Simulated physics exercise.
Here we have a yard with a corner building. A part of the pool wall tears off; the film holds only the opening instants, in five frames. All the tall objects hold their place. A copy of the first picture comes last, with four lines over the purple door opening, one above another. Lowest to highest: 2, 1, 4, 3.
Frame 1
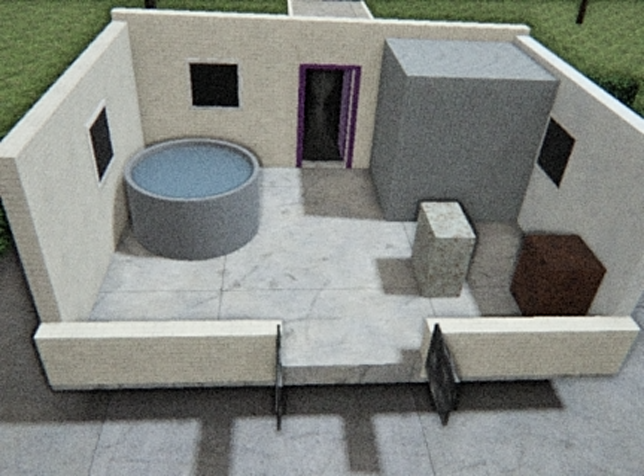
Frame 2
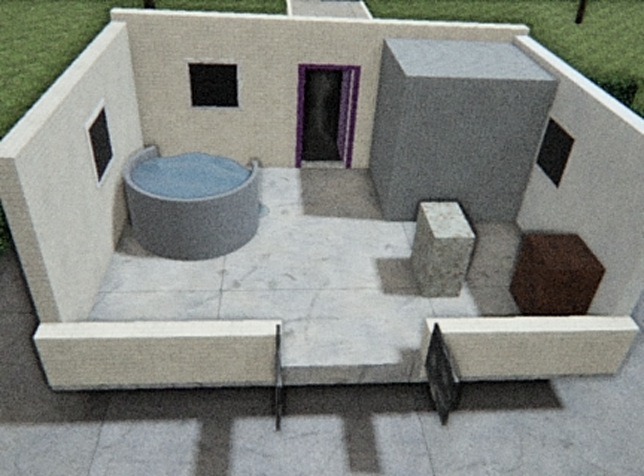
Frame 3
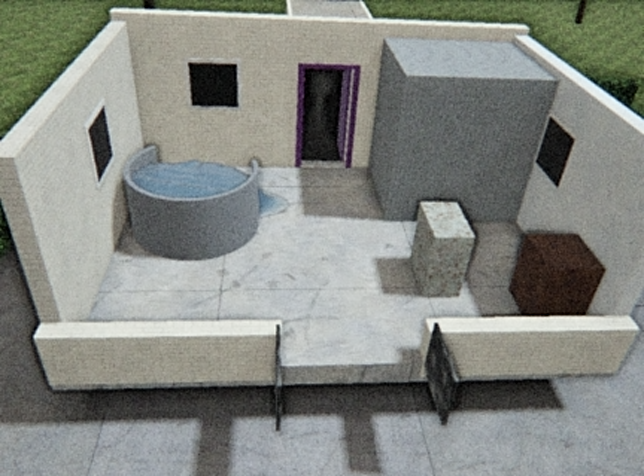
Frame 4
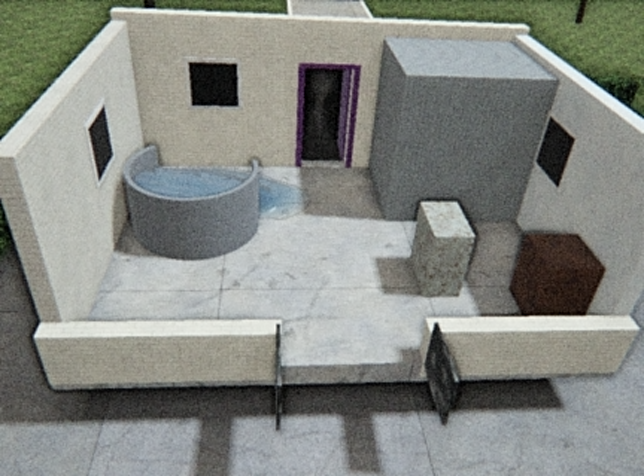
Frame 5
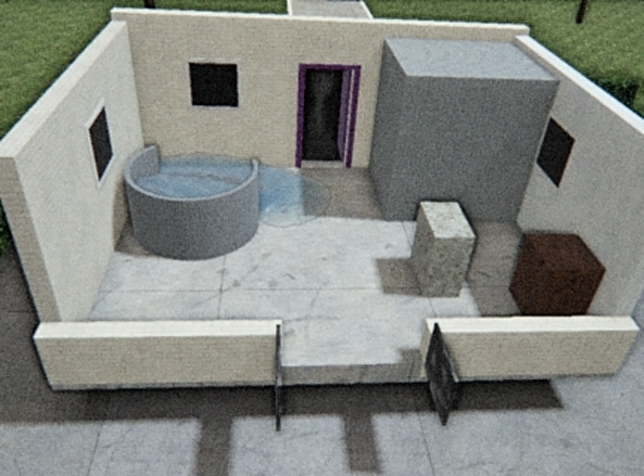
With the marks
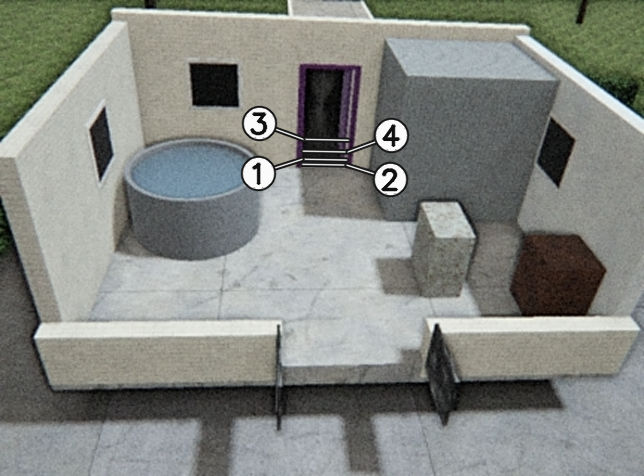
In a walled yard, water leaves a round grey pool and spreads rightward across the ground.
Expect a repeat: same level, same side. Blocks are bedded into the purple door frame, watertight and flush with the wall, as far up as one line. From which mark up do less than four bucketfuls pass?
Go for 4.
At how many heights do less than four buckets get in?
Two of them.
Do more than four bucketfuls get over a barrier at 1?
Yes.
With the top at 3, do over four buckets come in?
No, not at all.
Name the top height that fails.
That would be 1.
In white, 1 at (324, 159); 2 at (324, 164); 3 at (326, 139); 4 at (325, 151); from the bottom up 2, 1, 4, 3.
If 1 is chosen, about 9 bucketfuls get in.
If 2 is chosen, dozens of bucketfuls pour in.
If 3 is chosen, nothing gets over.
If 4 is chosen, a splash gets over, under a bucket.
